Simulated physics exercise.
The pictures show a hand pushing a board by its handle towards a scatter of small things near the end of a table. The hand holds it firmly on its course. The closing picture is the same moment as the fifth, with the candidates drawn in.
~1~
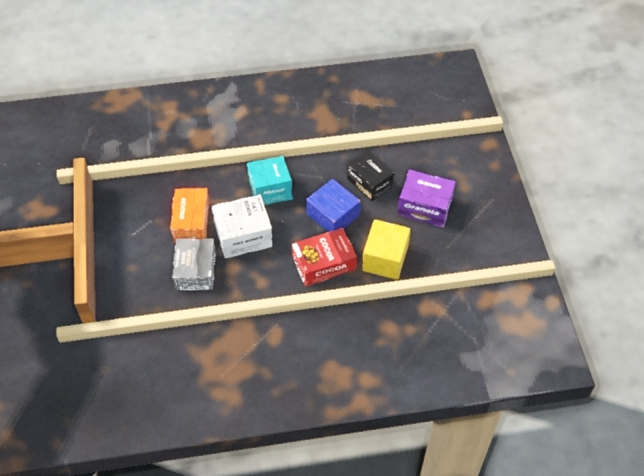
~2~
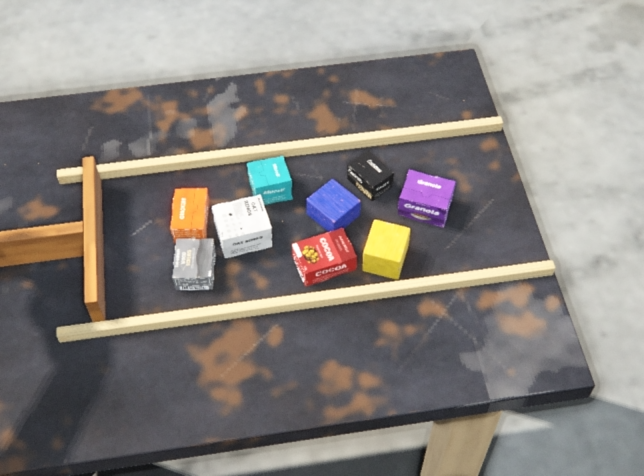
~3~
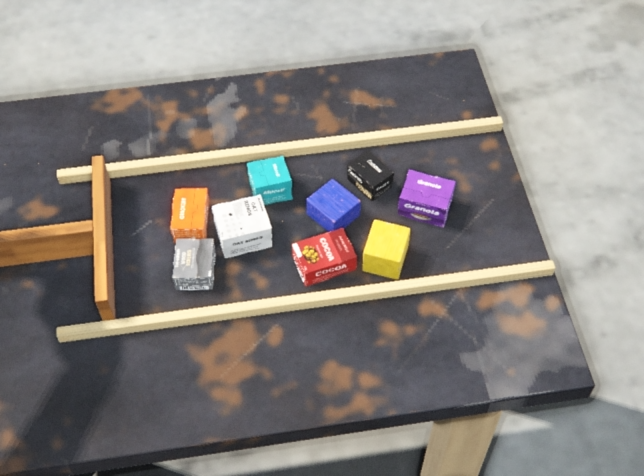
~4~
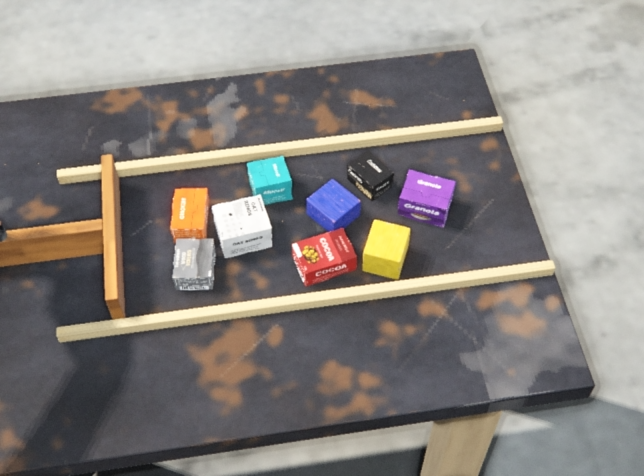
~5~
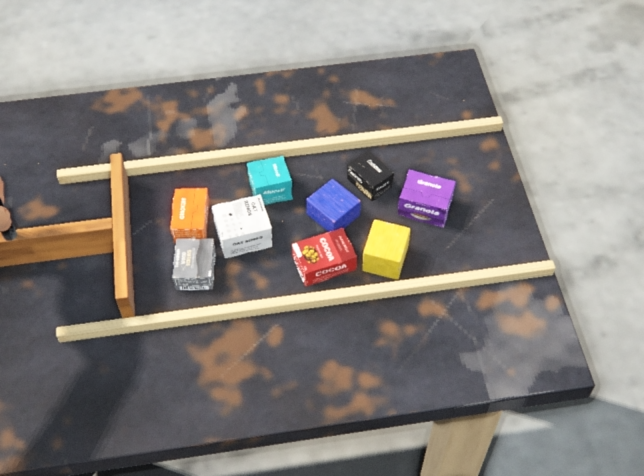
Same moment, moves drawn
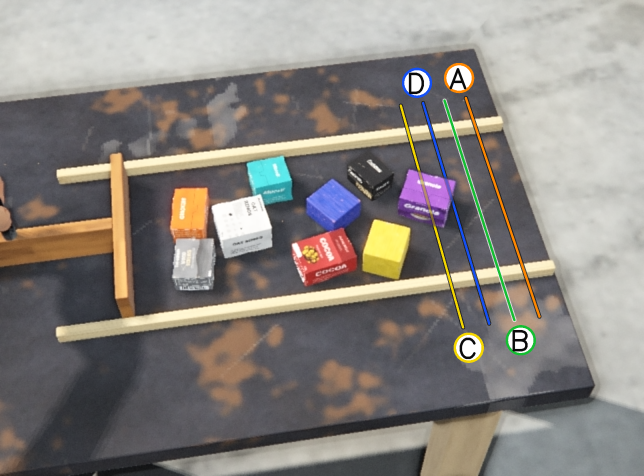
On a dark, rust-blotched table between two pale wooden rails, a wooden board on a handle slides slowly rightward toward scattered colourful boxes and blocks, which stay still, as a hand on the handle edges into view at left.
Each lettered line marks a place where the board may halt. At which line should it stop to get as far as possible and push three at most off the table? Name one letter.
It should halt at D.
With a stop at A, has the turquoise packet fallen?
No.
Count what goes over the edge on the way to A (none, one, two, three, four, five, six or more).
In all, six or more.
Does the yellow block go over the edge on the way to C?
By then, yes.
On the marked copy, A at (500, 198); B at (477, 201); C at (429, 207); D at (453, 204).
Following D. Soon after the start, board (242, 206); turquoise packet (296, 177); blue block (358, 208).
Later, board (361, 191); purple packet (503, 173); yellow block (486, 233).
In the end, board (453, 180); yellow block over the edge; purple packet over the edge; three fallen.
As for the rest, A drops six; B drops six; C is within the limit but short.
